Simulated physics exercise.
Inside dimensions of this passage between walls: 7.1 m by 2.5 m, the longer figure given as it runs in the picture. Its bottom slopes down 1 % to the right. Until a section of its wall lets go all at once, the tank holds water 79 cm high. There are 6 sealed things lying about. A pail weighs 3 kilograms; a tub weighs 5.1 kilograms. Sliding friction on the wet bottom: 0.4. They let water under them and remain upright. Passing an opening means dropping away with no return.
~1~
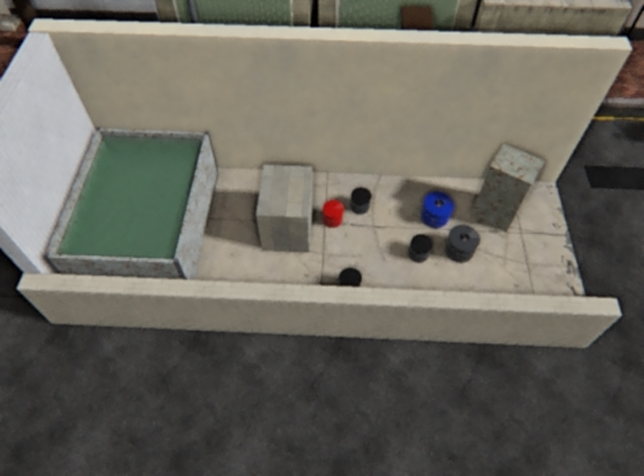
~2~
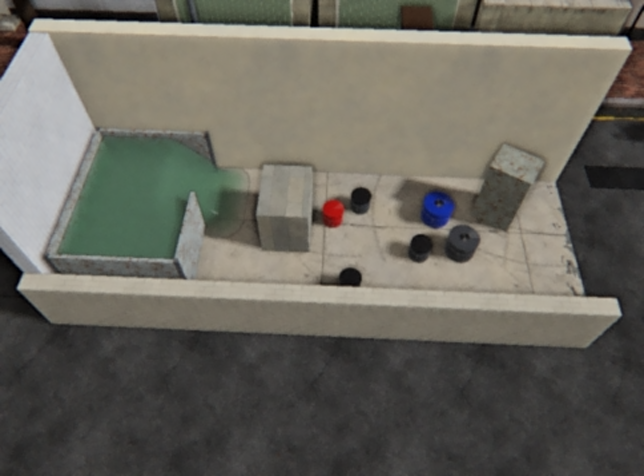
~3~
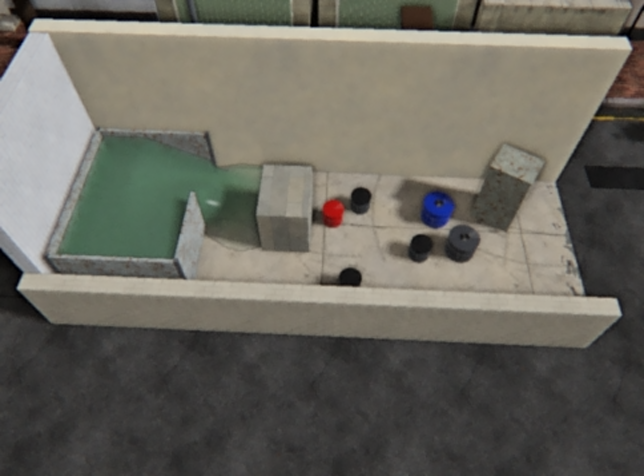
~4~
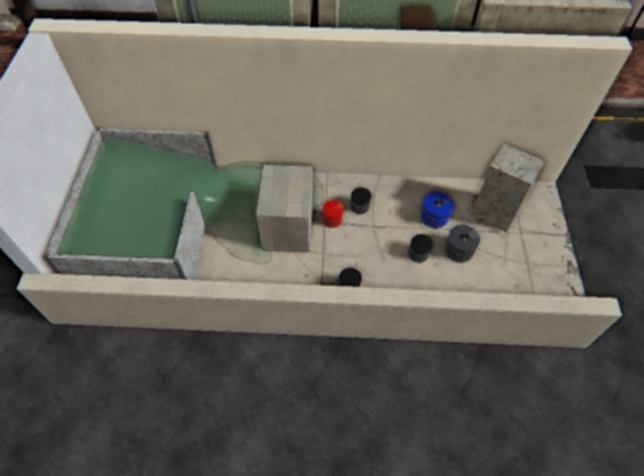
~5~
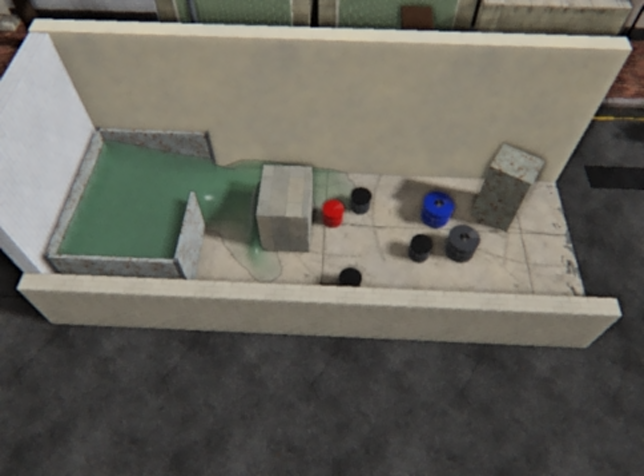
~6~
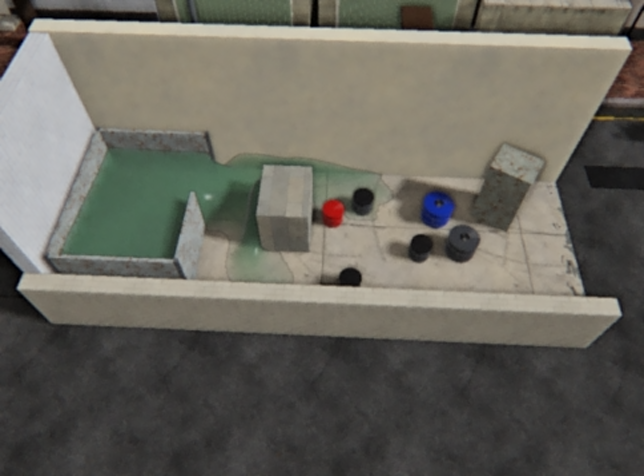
At first, green water sits in a walled tank at the left of a passage holding a concrete block, a red pail, a blue tub and dark containers. Part of the tank's right side opens, and water spreads rightward around the block and past the pail, while the objects stay put.
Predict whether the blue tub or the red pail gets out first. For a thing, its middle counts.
It is the blue one that gets out first.
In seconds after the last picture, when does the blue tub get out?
Somewhere near 2.0 s.
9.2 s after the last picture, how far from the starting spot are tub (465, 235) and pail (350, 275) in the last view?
Log: Item 1 gone out; item 2 gone out.
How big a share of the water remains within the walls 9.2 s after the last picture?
Still held: Near 44 %.
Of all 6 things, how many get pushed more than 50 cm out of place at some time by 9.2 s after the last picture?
I make it 6.
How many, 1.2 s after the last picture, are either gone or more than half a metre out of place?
Count: 5.
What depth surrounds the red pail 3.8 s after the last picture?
Around 5 cm.
Then, 1.2 s after the last picture the blue tub is near (506, 242), 1.1 m from its start, afloat; the red pail is near (333, 241), 0.6 m from its start, aground; 0 of 6 are out; 2 afloat.
Then, 3.8 s after the last picture the blue tub has gone out (1.8 s after the last picture); the red pail is near (327, 214), 0.1 m from its start, afloat; 4 of 6 are out; 2 afloat.
Then, 6.2 s after the last picture the blue tub has gone out (1.8 s after the last picture); the red pail is near (324, 219), 0.2 m from its start, aground; 5 of 6 are out; 0 afloat.
Then, 9.2 s after the last picture the blue tub has gone out (1.8 s after the last picture); the red pail is near (323, 216), 0.2 m from its start, afloat; 5 of 6 are out; 1 afloat.
